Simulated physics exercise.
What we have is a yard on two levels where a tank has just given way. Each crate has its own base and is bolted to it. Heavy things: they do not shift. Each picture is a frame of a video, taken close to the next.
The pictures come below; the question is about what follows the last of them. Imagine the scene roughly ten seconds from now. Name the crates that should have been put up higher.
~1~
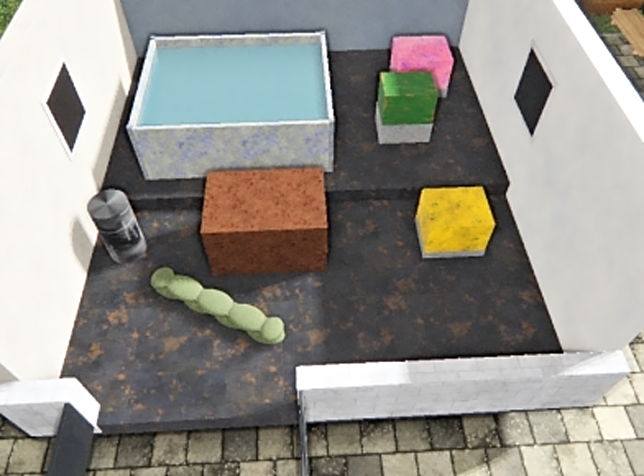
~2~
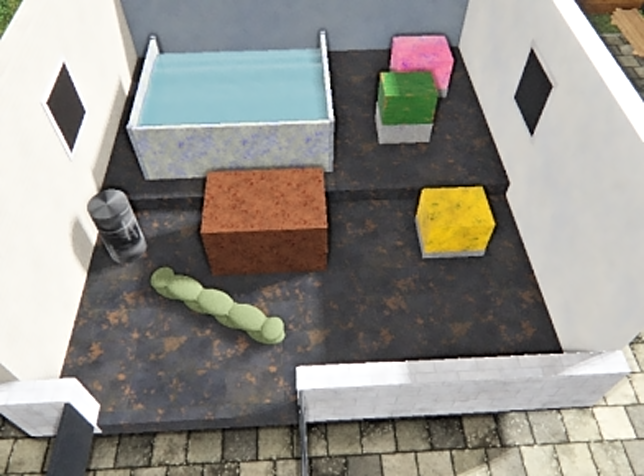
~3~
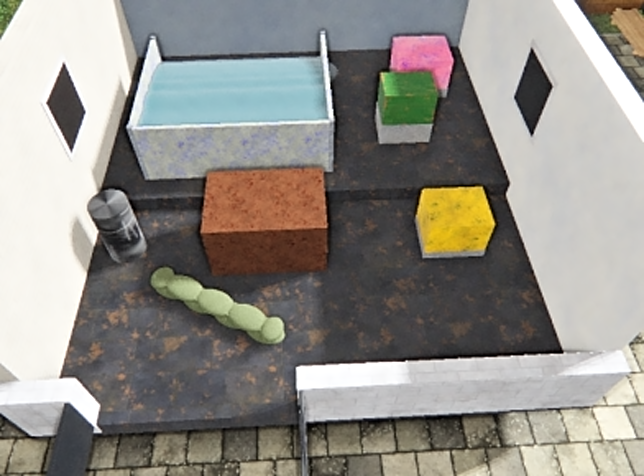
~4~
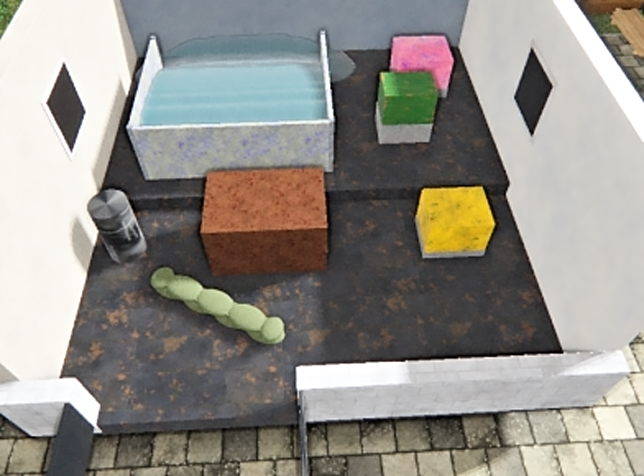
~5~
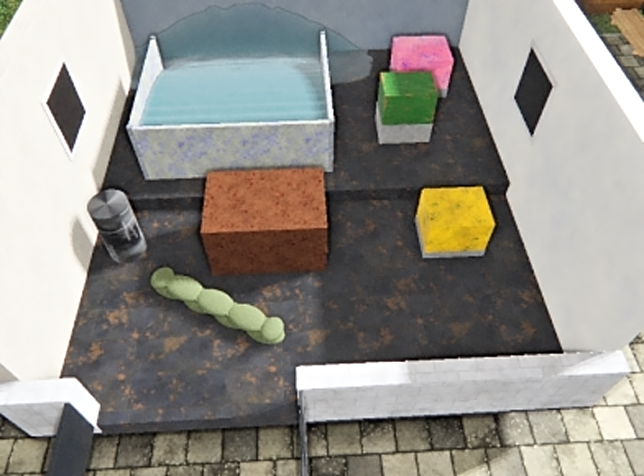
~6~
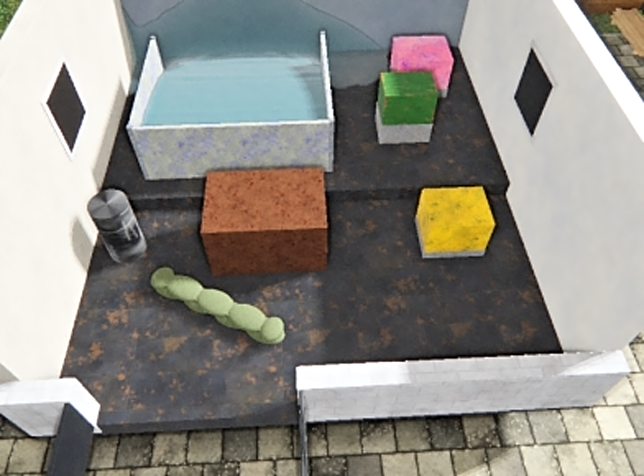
Afterwards, the green crate ends up dry; the pink crate ends up wet; the yellow crate ends up wet.
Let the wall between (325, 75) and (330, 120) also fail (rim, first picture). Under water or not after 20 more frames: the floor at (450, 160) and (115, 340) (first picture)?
Going through them in turn, the first is drenched and the second is untouched by it.
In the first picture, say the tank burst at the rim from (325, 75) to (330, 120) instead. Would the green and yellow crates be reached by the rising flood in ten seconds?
In that case the green crate is flooded and the yellow crate is flooded.
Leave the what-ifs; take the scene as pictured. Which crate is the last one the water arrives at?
Last of all: The yellow one.
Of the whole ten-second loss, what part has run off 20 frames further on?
That comes to 10 per cent, as I work it out.
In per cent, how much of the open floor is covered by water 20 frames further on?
Some 70 in a hundred.
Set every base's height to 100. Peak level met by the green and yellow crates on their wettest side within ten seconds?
Around 60 % and 200 %.
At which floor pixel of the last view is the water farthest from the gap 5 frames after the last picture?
I reckon the front has reached (452, 50) by then.
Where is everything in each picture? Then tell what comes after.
The first frame shows the open tank at (236, 81) is whole and still.
In the second frame, the front is at a hidden place, out from the gap on the open tank's far side.
In the third frame, water pours out on the open tank's far side and has run to (331, 69).
In the fourth frame, the front is at (343, 57), out from the gap on the open tank's far side.
In the fifth frame, water pours out on the open tank's far side and has run to (361, 51).
In the sixth frame, water pours out on the open tank's far side and has run to (386, 50).
A moment on, water covers 20 % of the floor; the green crate not reached, the pink crate water round its plinth, the yellow crate not reached.
Next, water covers 35 % of the floor; the green crate water round its plinth, the pink crate water round its plinth, the yellow crate not reached.
Then, water covers 70 % of the floor; the green crate water round its plinth, the pink crate water round its plinth, the yellow crate water round its plinth.
Later, water covers 95 % of the floor; the green crate water round its plinth, the pink crate water round its plinth, the yellow crate water round its plinth.
In the end, water covers 95 % of the floor; the green crate stayed above the water, the pink crate was topped, the yellow crate was topped.
